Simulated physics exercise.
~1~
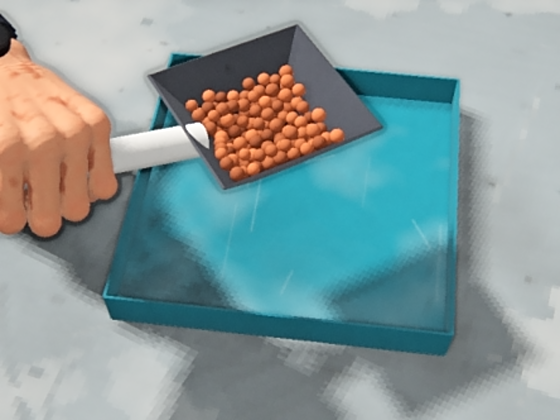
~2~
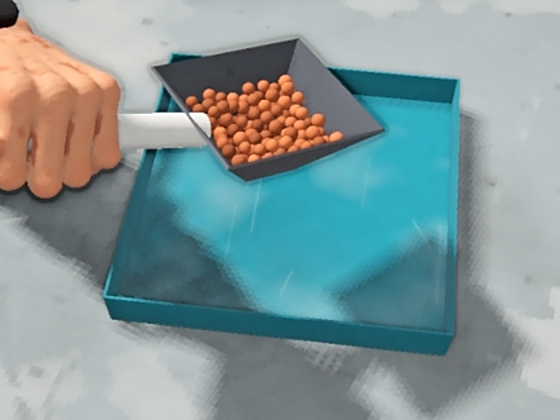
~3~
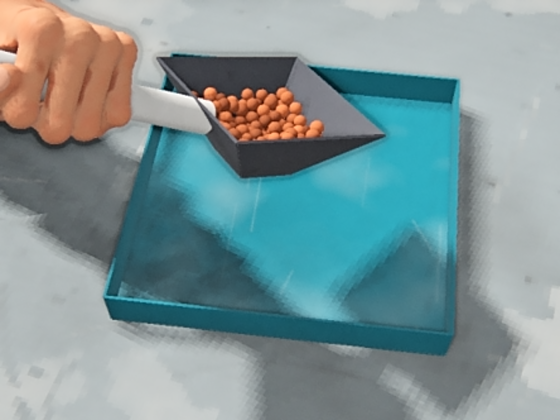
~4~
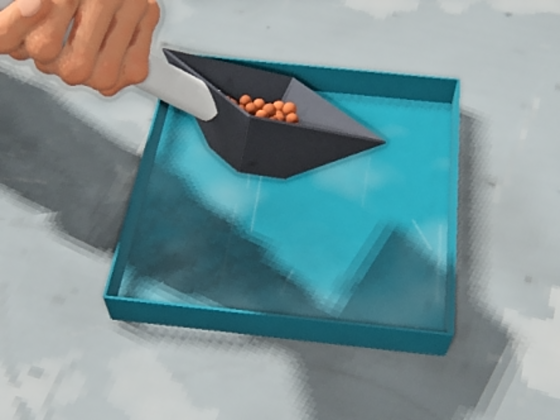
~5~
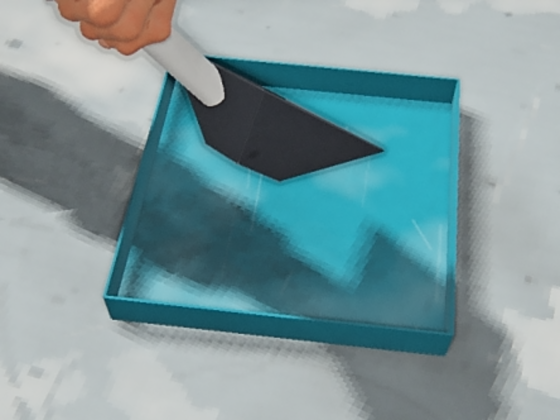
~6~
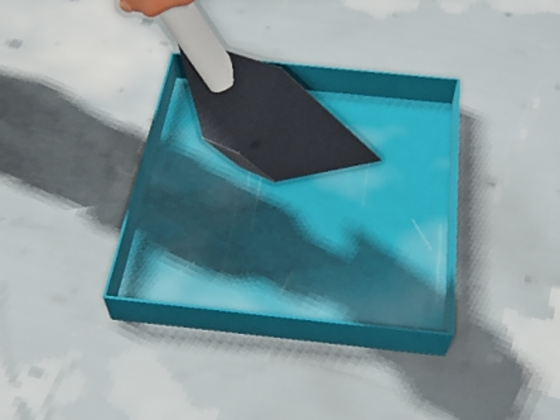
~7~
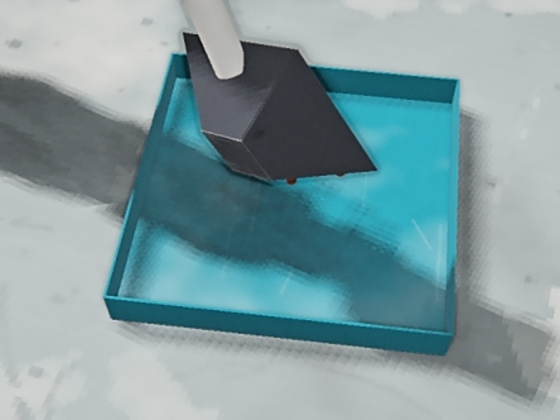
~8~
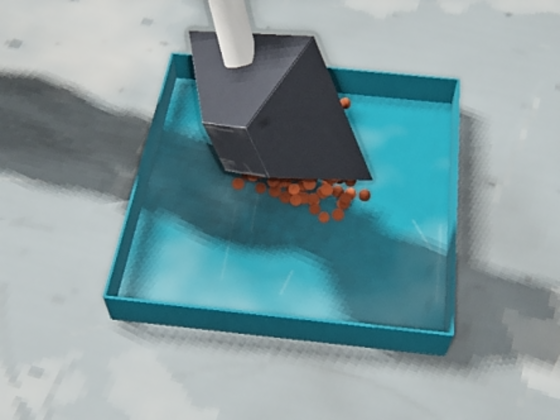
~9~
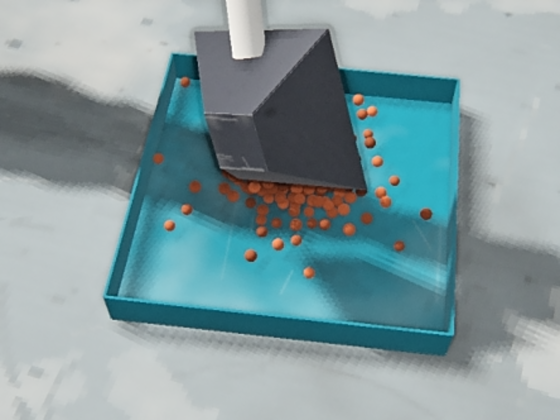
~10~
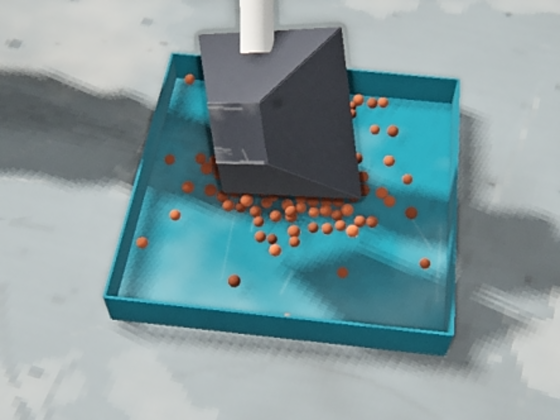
At first, a hand at the left holds a dark gray scoop by its white handle, heaped with small orange-brown pellets, above a shallow square teal tray. The hand moves up as the scoop steadily tips toward the viewer, and its raised side gradually hides the pellets. Soon the hand leaves view at the top, leaving the handle and the scoop's dark underside showing. A few pellets peek out beneath the lower edge, then many spill into the tray. They bounce and roll outward, ending scattered across the tray, with a cluster below the overturned scoop.
